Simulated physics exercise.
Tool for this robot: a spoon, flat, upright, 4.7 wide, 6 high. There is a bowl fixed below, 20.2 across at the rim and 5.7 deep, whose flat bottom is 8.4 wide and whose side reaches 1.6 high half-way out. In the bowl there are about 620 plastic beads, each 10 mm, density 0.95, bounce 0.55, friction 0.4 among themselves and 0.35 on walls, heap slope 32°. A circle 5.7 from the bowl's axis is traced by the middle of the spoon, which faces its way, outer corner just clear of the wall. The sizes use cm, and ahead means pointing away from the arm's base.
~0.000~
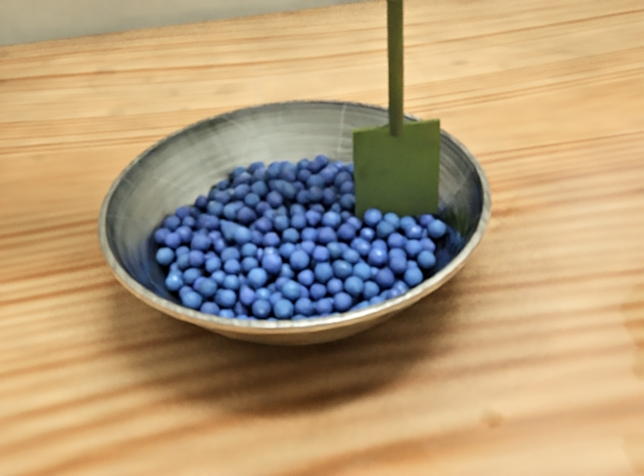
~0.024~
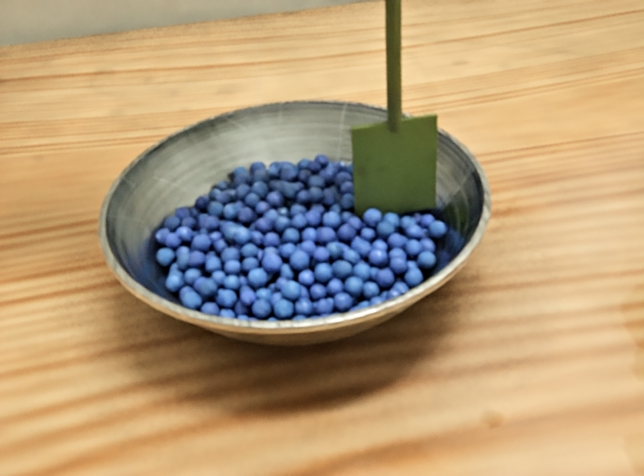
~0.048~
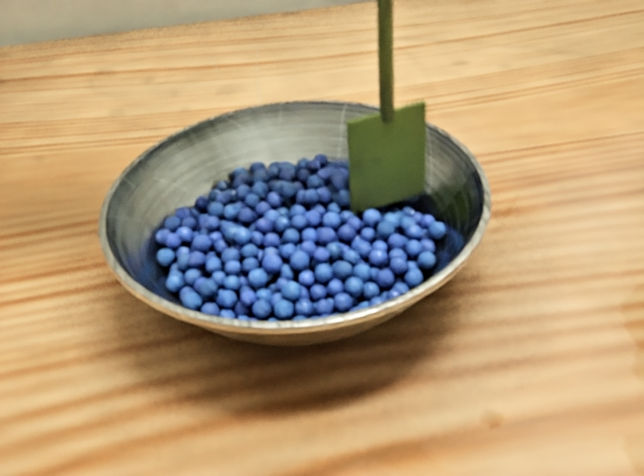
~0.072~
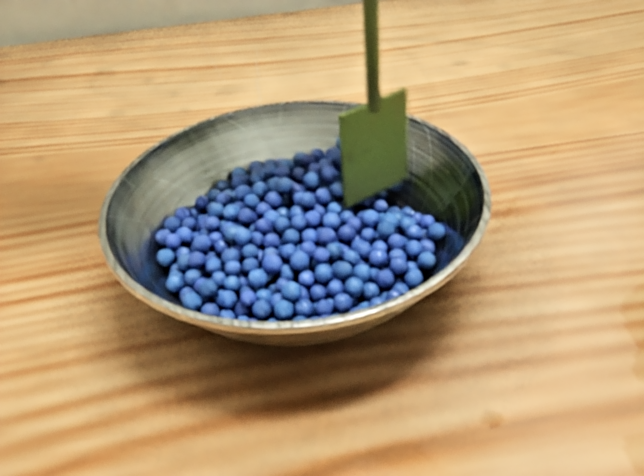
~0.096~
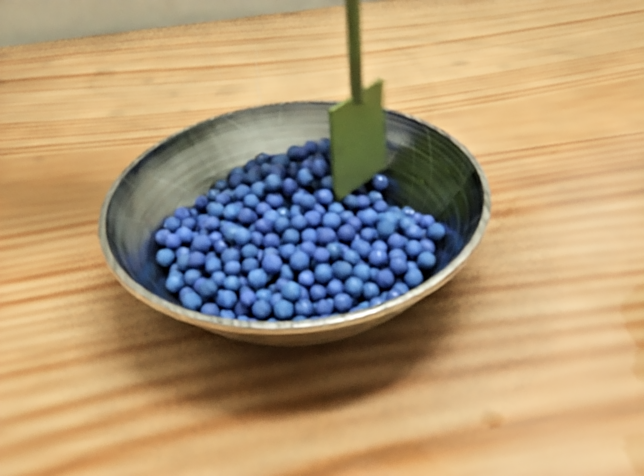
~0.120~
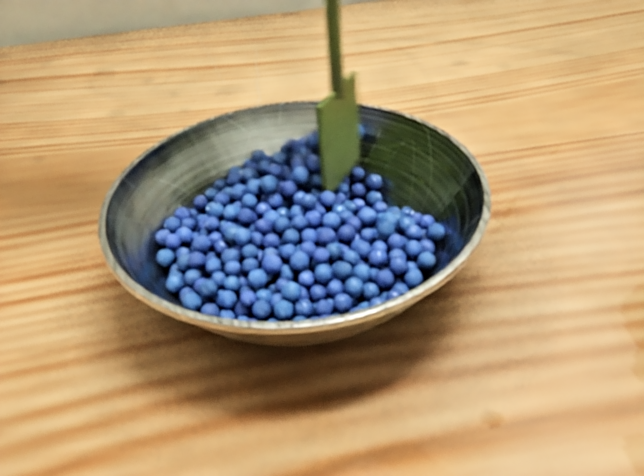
A green, flat-bladed spoon on a thin upright handle starts at the right side of a grey bowl and sweeps left and toward the back, turning until its blade is seen nearly edge-on. The wide bowl, holding a heap of small blue beads, rests on a pale wooden table seen from above at an angle. Beads near the blade shift and bunch toward the back, baring the inner wall behind it, while the bowl and camera stay still.
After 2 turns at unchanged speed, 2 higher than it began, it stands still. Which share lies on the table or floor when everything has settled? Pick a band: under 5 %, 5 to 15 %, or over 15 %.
Band: 5 to 15 %.
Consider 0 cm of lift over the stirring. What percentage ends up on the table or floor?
That works out to some 20 per cent.
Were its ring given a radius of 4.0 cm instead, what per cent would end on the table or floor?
Around 10 in a hundred.
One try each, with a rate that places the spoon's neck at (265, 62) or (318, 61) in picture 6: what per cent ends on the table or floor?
Roughly 15 and 10 percent, in that order.
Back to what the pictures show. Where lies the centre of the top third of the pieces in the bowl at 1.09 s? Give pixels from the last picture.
Near pixel (311, 233).
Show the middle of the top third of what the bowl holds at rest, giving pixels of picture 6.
Centre, approx.: (311, 233).
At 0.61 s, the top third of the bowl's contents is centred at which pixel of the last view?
I'd put it at around (338, 250).
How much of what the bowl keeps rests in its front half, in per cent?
Estimate: Some 50 %.
After 0.61 s, 316° round, highest piece 7 above the table; 574 in the bowl, 41 on the table or floor, 5 in flight or on the tool.
After 1.09 s, 218° round, highest piece 5 above the table; 566 in the bowl, 54 on the table or floor.
After 1.53 s, 0° round, highest piece 5 above the table; 566 in the bowl, 54 on the table or floor.
After 2.23 s, 0° round, highest piece 5 above the table; 566 in the bowl, 54 on the table or floor.
In the end, 566 in the bowl, 54 on the table or floor. That is 9 % on the table or floor.
